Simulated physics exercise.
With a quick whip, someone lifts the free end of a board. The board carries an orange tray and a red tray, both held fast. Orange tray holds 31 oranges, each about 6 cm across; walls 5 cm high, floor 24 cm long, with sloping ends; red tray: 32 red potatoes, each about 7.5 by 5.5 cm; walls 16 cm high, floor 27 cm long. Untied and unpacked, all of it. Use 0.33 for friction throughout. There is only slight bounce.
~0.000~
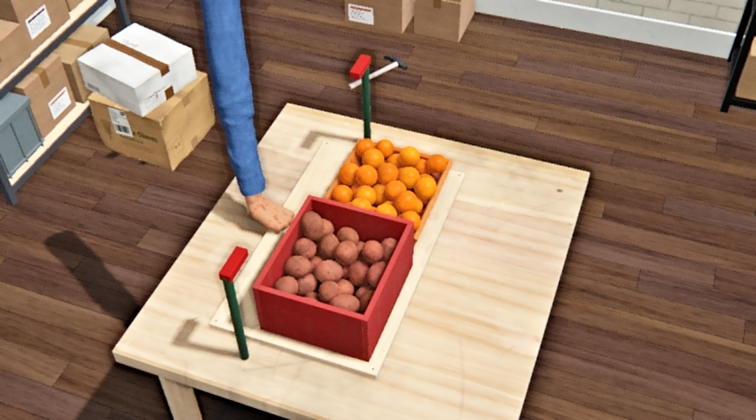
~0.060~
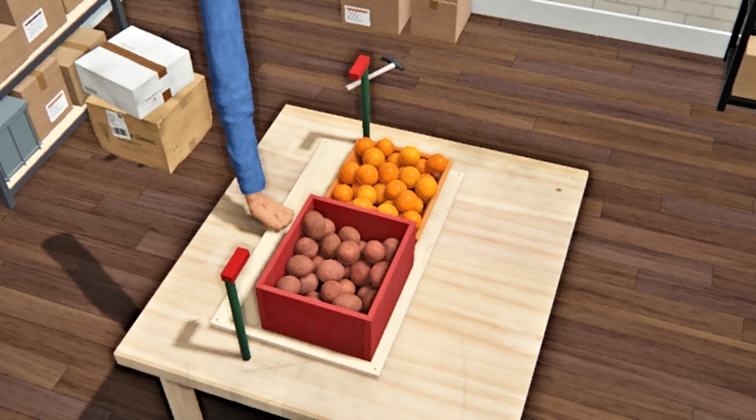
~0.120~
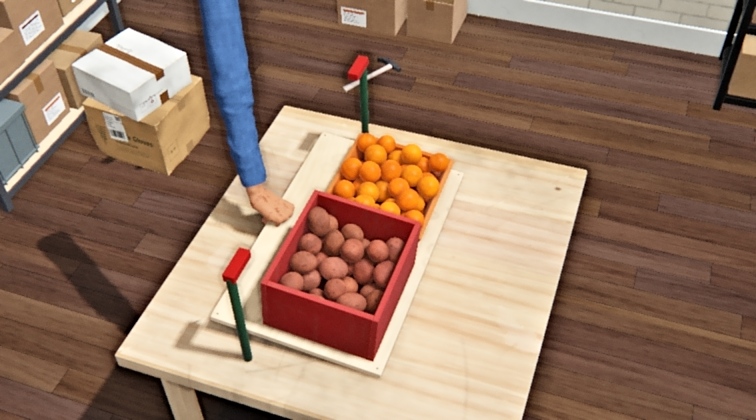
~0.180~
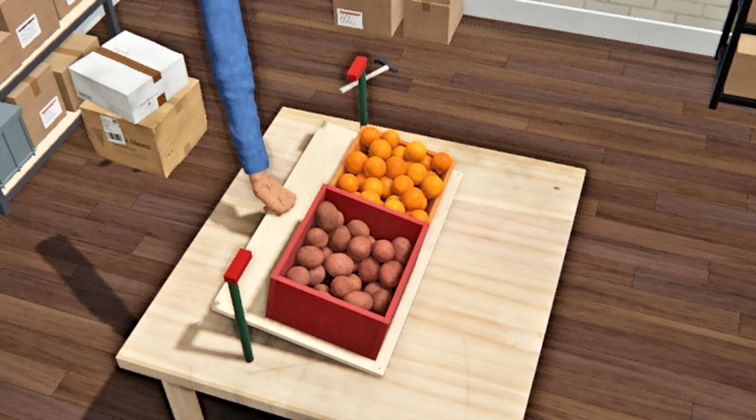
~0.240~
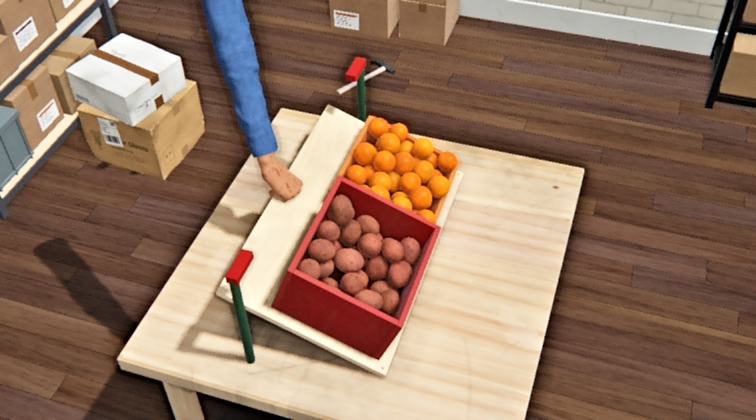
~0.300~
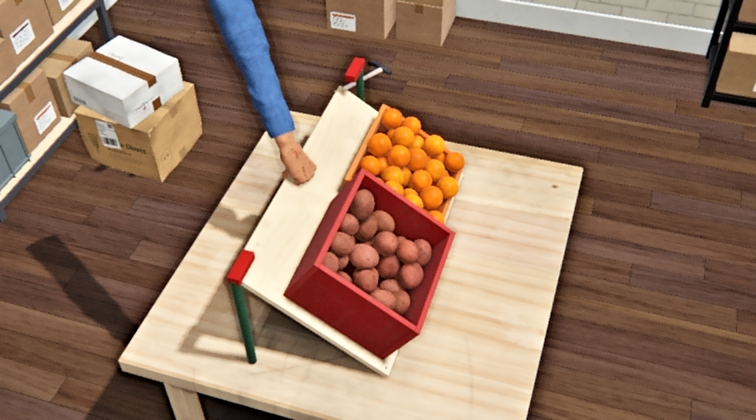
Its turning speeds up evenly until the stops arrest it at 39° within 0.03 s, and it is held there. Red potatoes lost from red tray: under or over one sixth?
Under.
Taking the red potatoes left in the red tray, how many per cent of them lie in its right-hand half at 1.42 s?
About 80 per cent.
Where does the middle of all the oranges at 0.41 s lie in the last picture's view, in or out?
At about (431, 176) in pixels.
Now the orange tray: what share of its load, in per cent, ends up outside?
Orange tray 65 per cent.
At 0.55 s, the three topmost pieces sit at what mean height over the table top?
Roughly 26 centimetres.
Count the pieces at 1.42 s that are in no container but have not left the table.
Count of pieces: About 12.
After 0.31 s, the board meets the red stops.
After 0.41 s, tilt 39°; orange tray 30 in, 1 out and red tray 32 in, 0 out.
After 0.55 s, tilt 39°; orange tray 19 in, 12 out and red tray 31 in, 1 out.
After 0.81 s, tilt 39°; orange tray 13 in, 18 out and red tray 30 in, 2 out.
Final count (at 1.42 s), orange tray 11 in, 20 out and red tray 30 in, 2 out. Asked share, 2 of 32, 6 per cent.
